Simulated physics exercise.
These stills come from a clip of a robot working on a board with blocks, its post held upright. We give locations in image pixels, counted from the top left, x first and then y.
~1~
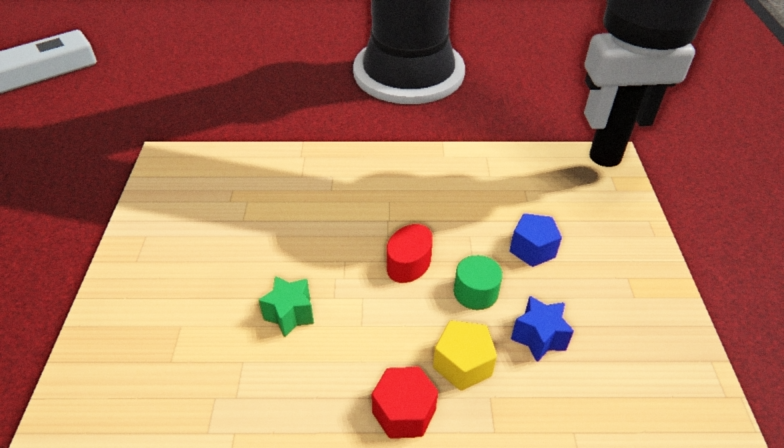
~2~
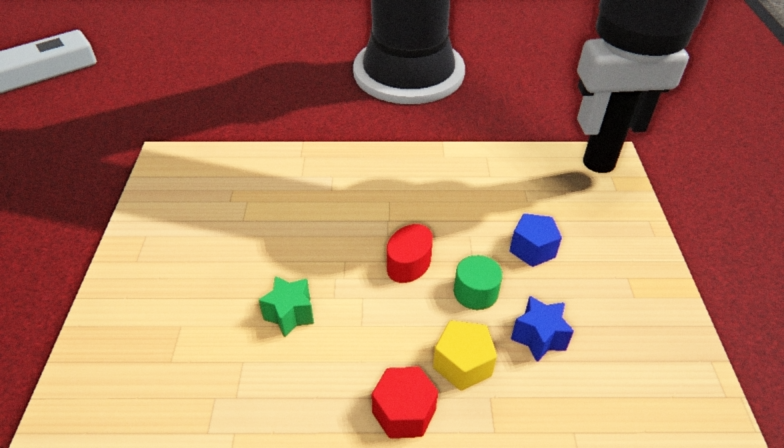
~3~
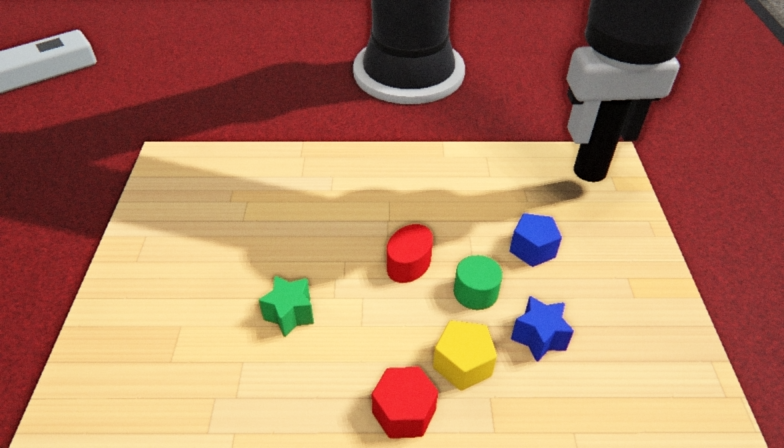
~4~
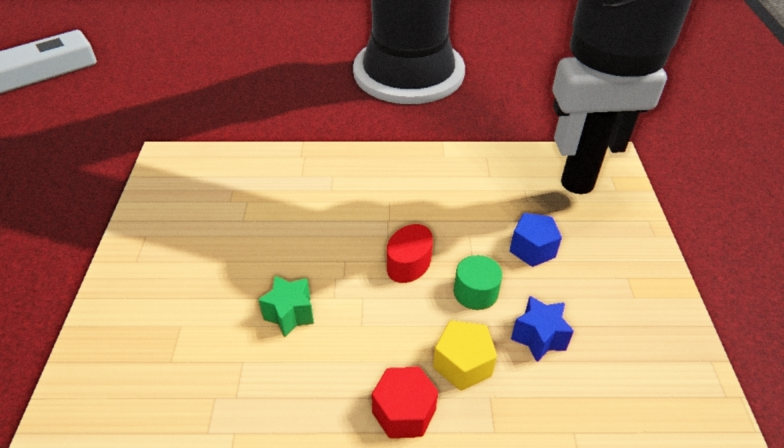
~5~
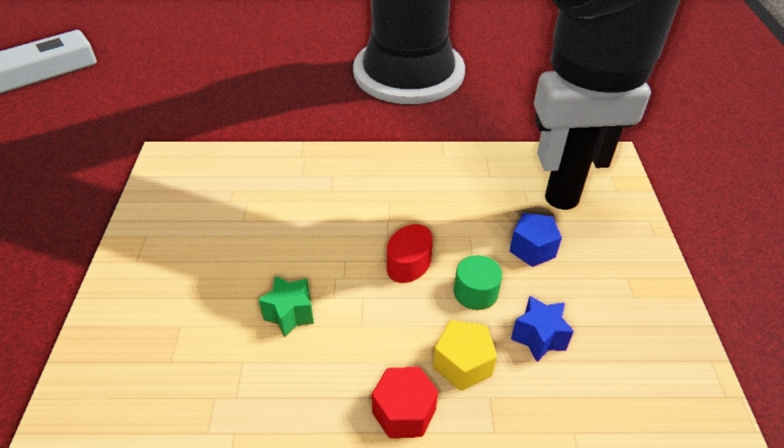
In the video, a robot arm with a black post moves slowly down and to the left over a wooden board, nearing a blue five-sided block, while the red, green, yellow and blue blocks all stay still.
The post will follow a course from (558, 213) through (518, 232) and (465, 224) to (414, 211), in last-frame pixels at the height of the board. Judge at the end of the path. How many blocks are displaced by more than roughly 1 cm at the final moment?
I'd say just one block gets shifted by more than about 1 cm.
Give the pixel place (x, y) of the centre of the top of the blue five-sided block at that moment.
(526, 240)
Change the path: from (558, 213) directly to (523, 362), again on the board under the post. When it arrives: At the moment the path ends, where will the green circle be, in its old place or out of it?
Its place changes.
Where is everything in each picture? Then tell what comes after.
In the first frame, post's lower end at (605, 157); red oval at (410, 242); blue five-sided block at (538, 228).
In the second frame, post at (599, 163); blocks still.
In the third frame, post at (590, 172); blocks still.
In the fourth frame, post at (578, 184); blocks still.
In the fifth frame, post at (562, 198); red oval at (410, 242); blue five-sided block at (538, 228).
The first path, step by step. One third of the way, post at (520, 218); blue five-sided block at (526, 240), turned 15° anticlockwise.
Two thirds of the way, post at (466, 209); blue five-sided block at (526, 240), turned 15° anticlockwise.
At the end, post at (415, 196); red oval still; blue five-sided block at (526, 240), turned 15° anticlockwise.
